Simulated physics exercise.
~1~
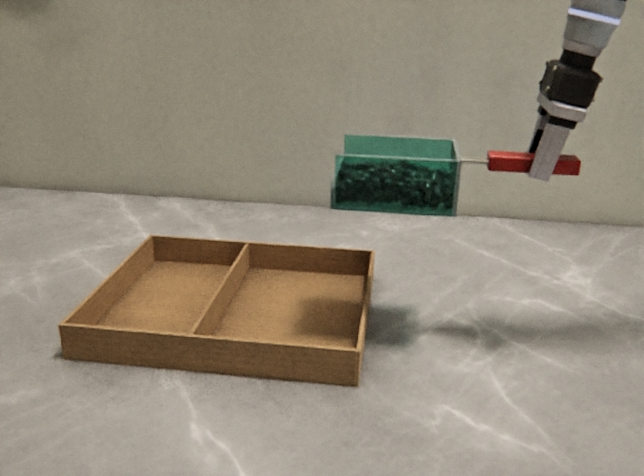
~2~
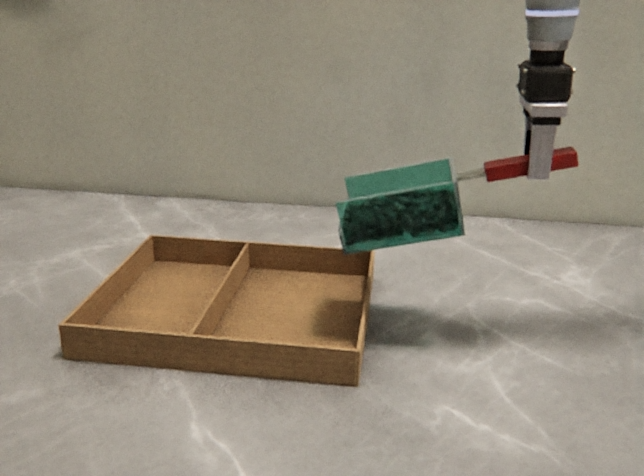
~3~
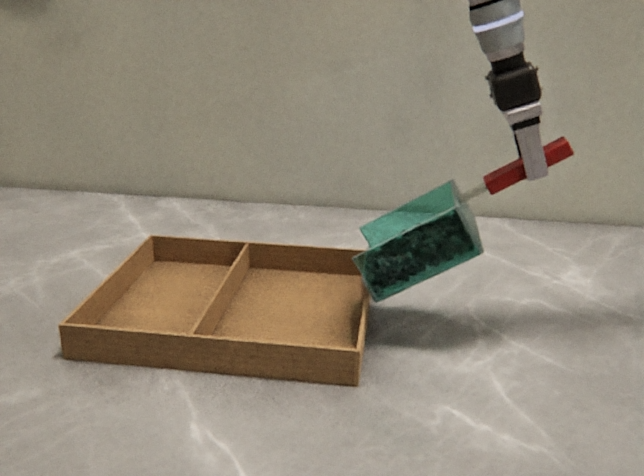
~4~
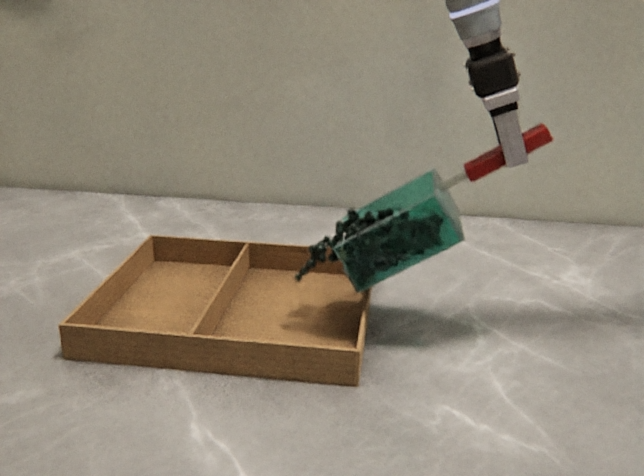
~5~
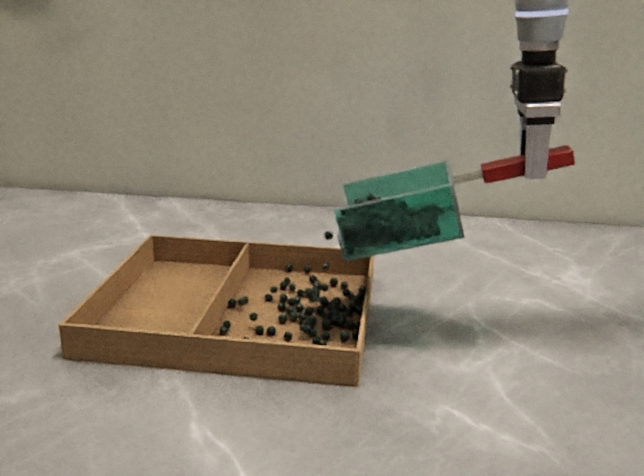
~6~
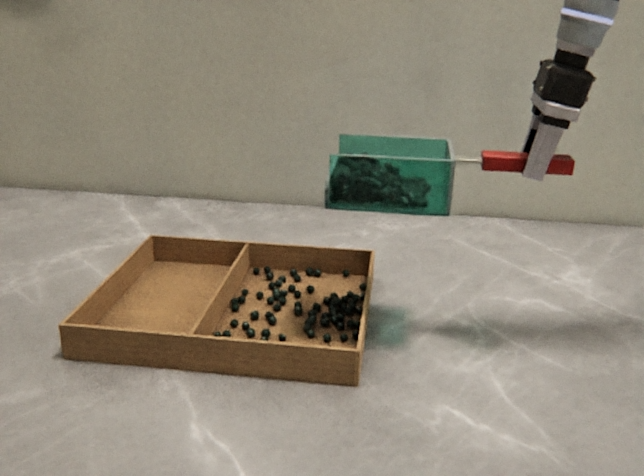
Above a wooden tray, a robot arm tips a green box, spills some beads, and levels it.
